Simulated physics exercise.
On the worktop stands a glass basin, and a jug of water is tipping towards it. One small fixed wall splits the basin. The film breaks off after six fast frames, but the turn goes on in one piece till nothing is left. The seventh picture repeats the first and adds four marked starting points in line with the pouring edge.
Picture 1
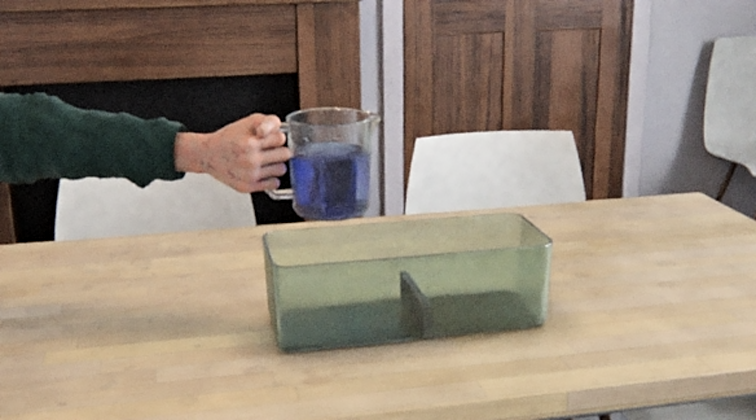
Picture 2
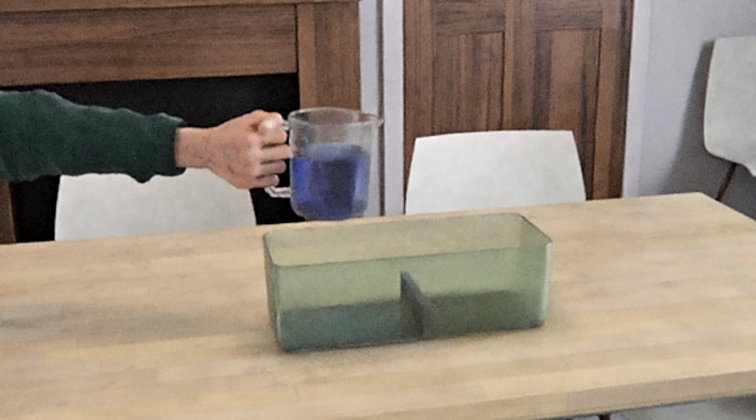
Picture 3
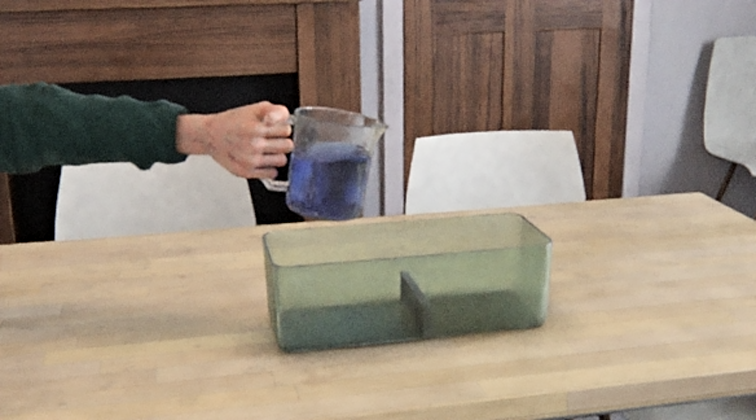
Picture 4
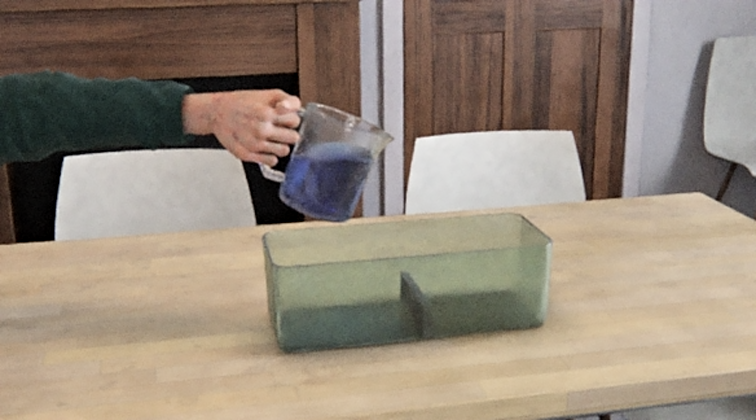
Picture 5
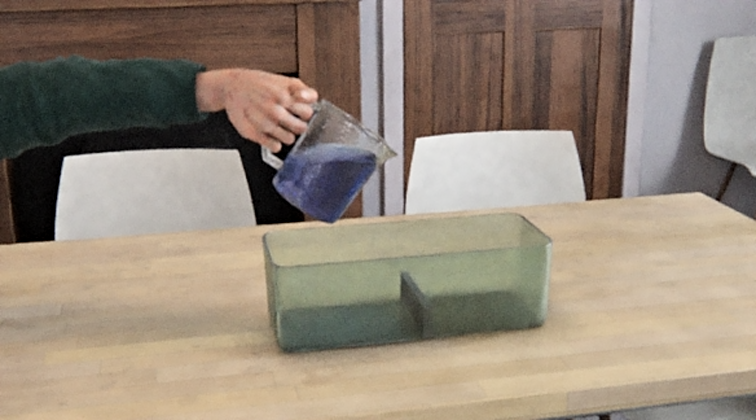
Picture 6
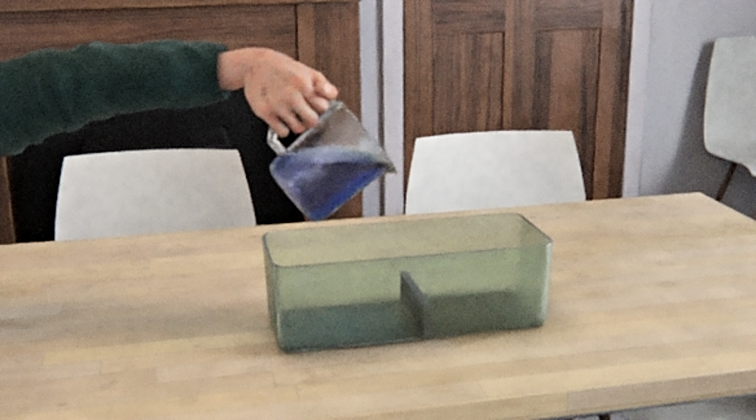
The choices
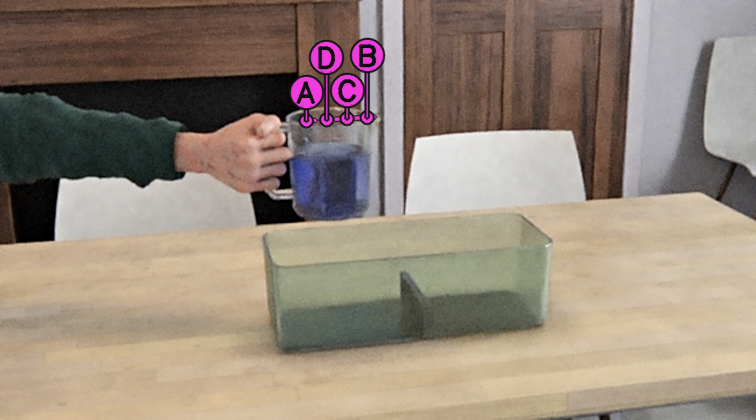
A hand tilts a glass jug of blue liquid rightward above a divided glass basin.
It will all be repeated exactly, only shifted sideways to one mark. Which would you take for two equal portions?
B is best.
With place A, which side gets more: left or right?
The left side.
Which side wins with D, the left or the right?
The left one.
On the marked copy, A at (306, 120); B at (367, 117); C at (347, 118); D at (326, 119).
Choosing A, about 90 % ends left of the wall and 7 % right of it.
Choosing B, about 53 % ends left of the wall and 47 % right of it.
Choosing C, about 92 % ends left of the wall and 5 % right of it; 3 % is lost outside.
Choosing D, about 91 % ends left of the wall and 7 % right of it; 3 % is lost outside.
